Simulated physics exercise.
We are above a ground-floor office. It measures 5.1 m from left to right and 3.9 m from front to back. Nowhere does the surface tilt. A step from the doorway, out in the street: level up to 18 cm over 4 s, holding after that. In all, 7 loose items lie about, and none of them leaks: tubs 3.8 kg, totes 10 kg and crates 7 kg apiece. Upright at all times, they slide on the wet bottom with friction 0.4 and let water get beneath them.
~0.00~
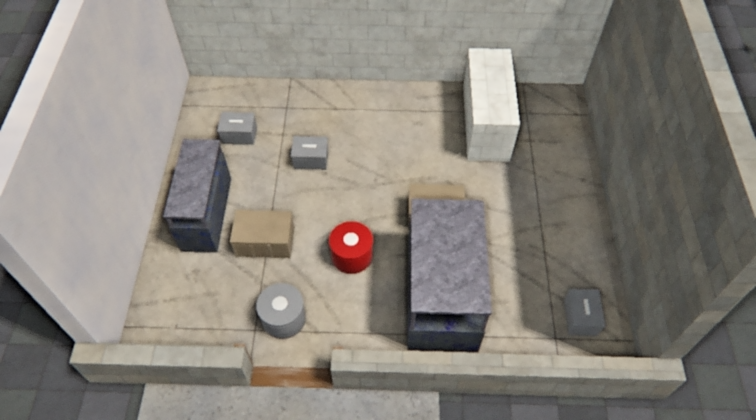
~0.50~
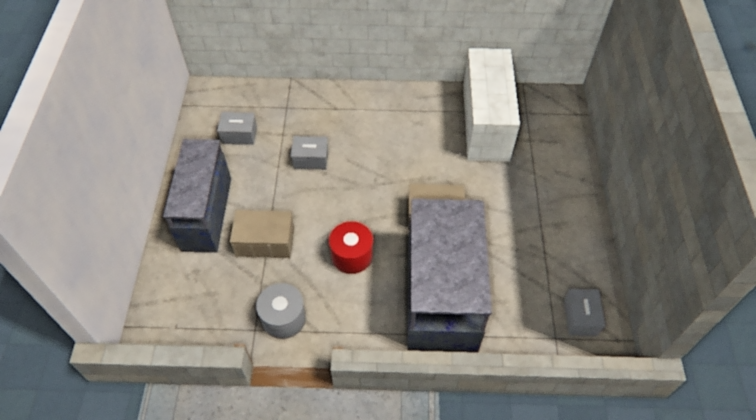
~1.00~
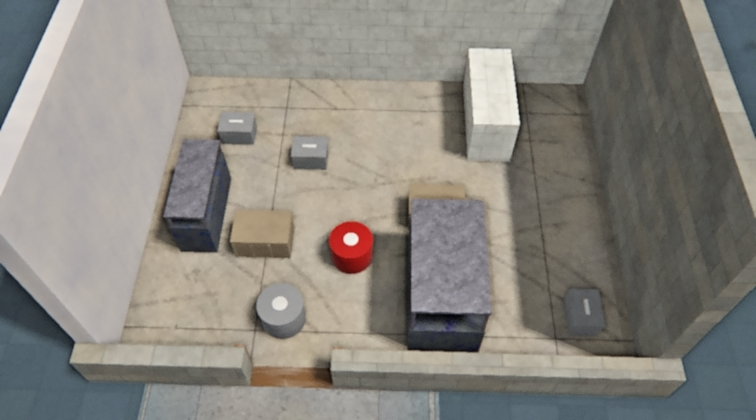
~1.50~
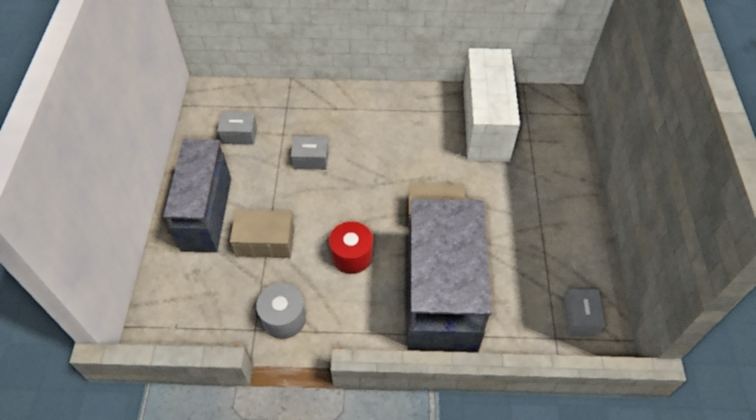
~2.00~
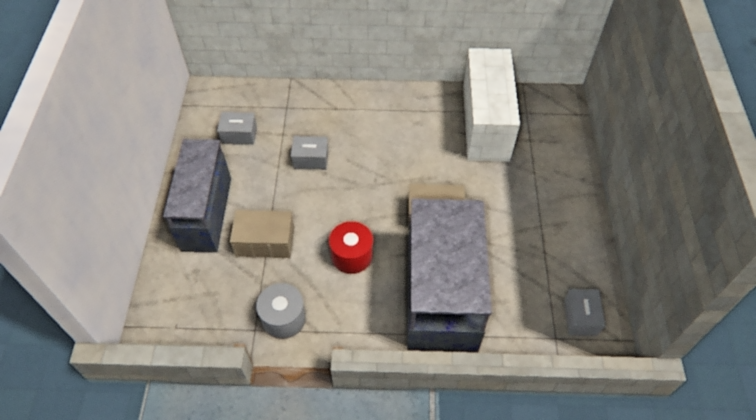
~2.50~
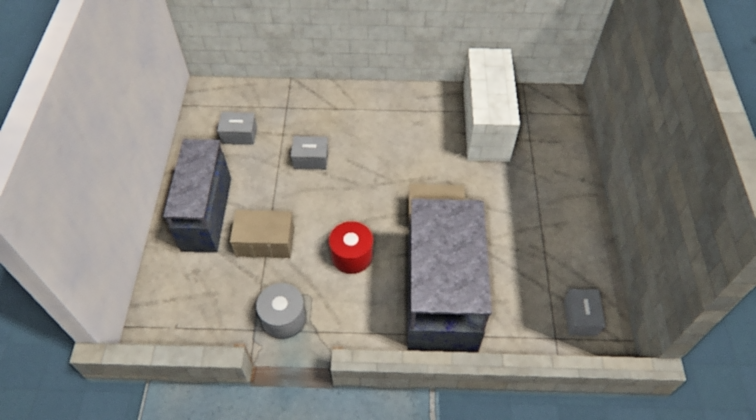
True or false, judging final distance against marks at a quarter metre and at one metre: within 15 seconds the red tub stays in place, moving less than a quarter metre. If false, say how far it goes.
False, over one metre.
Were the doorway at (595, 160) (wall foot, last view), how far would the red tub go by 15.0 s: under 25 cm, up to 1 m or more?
In that case the red tub moves a short way.
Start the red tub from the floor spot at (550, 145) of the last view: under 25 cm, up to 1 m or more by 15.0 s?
In that run it hardly drifts.
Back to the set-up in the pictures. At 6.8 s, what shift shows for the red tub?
Roughly 250 centimetres by that point.
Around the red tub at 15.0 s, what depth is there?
Somewhere close to 8 cm.
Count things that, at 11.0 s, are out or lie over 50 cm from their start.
It comes to 3.
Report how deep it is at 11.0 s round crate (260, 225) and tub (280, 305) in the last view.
I'd put it at 8 cm and 6 cm respectively.
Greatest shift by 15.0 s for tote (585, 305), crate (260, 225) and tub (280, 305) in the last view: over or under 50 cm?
Well, in sequence it's smaller, farther, farther.
After 3.5 s the red tub is near (351, 239), 0.0 m from its start, aground; 0 afloat.
After 6.8 s the red tub is near (436, 77), 2.5 m from its start, afloat; 2 afloat.
After 11.0 s the red tub is near (449, 70), 2.7 m from its start, afloat; 3 afloat.
After 15.0 s the red tub is near (449, 70), 2.7 m from its start, afloat; 5 afloat.
